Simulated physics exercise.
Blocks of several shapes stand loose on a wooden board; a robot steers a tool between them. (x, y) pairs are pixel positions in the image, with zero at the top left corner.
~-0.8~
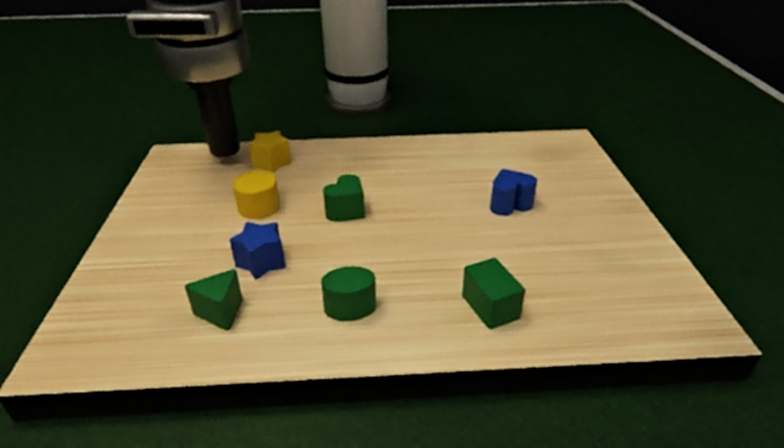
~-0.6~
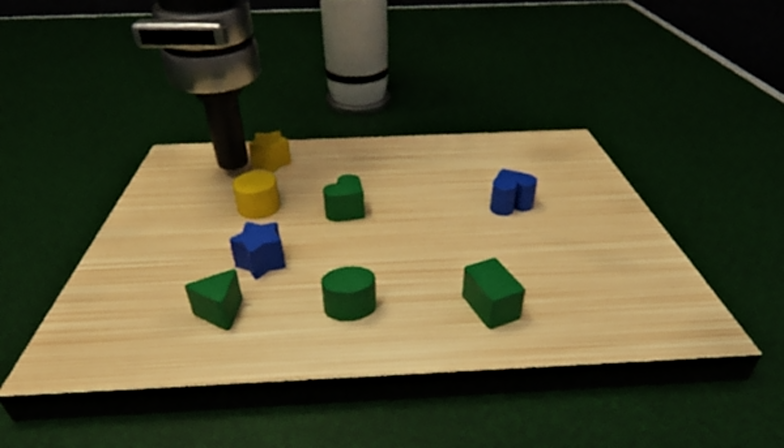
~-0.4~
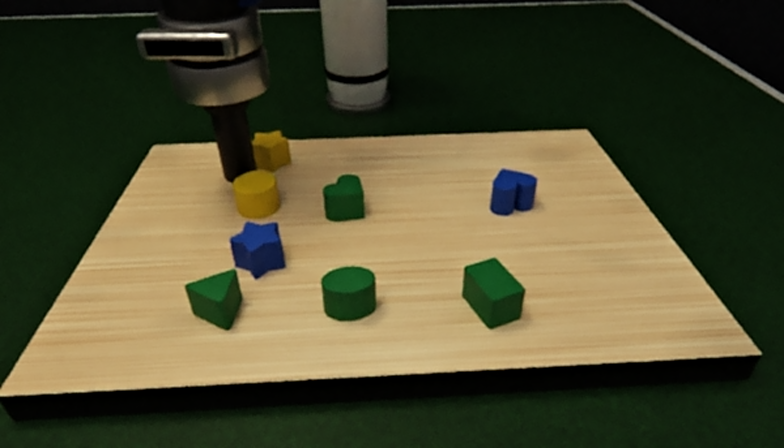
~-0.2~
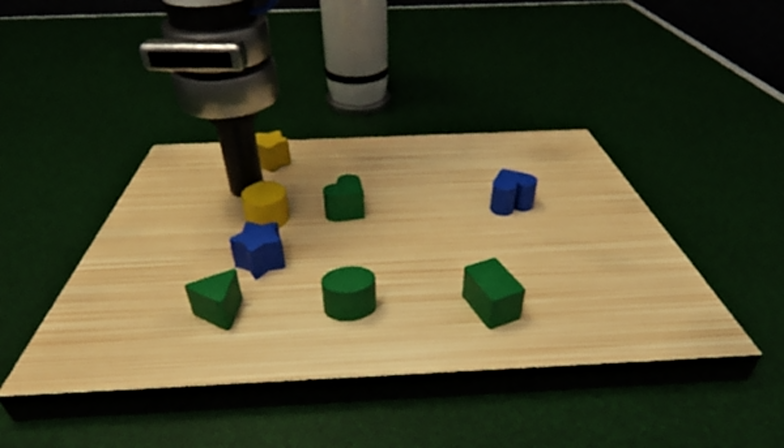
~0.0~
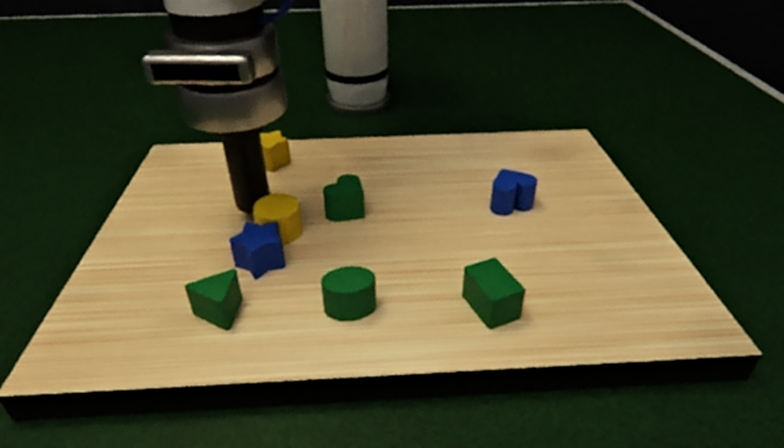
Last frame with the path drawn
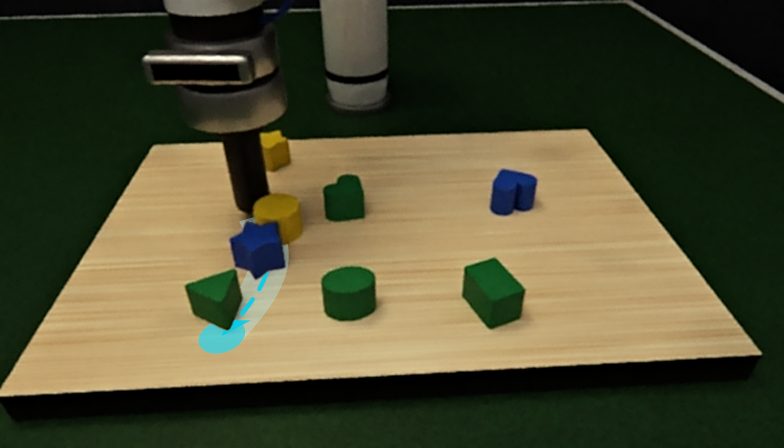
The footage shows a robot tool moving forward and slightly right over a wooden board of yellow, green and blue blocks, then pushing the yellow round block toward the viewer and right, close beside the blue star.
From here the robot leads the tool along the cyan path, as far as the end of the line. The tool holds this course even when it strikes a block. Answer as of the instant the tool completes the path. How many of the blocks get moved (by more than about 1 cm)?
A group of three or more is moved.
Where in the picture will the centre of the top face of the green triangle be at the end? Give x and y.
Its top face will be centred at roughly (173, 325).
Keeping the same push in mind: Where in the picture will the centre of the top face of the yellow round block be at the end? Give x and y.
The yellow round block ends near (309, 227).
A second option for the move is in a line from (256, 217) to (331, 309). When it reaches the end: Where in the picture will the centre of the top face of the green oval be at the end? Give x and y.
Its top centre lands on (370, 289).
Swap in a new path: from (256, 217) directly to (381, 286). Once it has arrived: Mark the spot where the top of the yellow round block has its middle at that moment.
It will end up at (406, 285).
Drawn move, from (256, 217) over (269, 248) and (259, 289) to (222, 336).
On the path given first. One third of the way, tool at (267, 236); blue star at (261, 245), turned 60° clockwise; yellow round block at (306, 225).
Two thirds of the way, tool at (257, 276); green triangle at (201, 302), turned 70° clockwise; blue star at (254, 288), turned 55° clockwise; yellow round block at (309, 227).
At the end, tool at (218, 322); green triangle at (173, 325), turned 95° clockwise; blue star at (246, 325), turned 15° clockwise; yellow round block at (309, 227); green oval still.
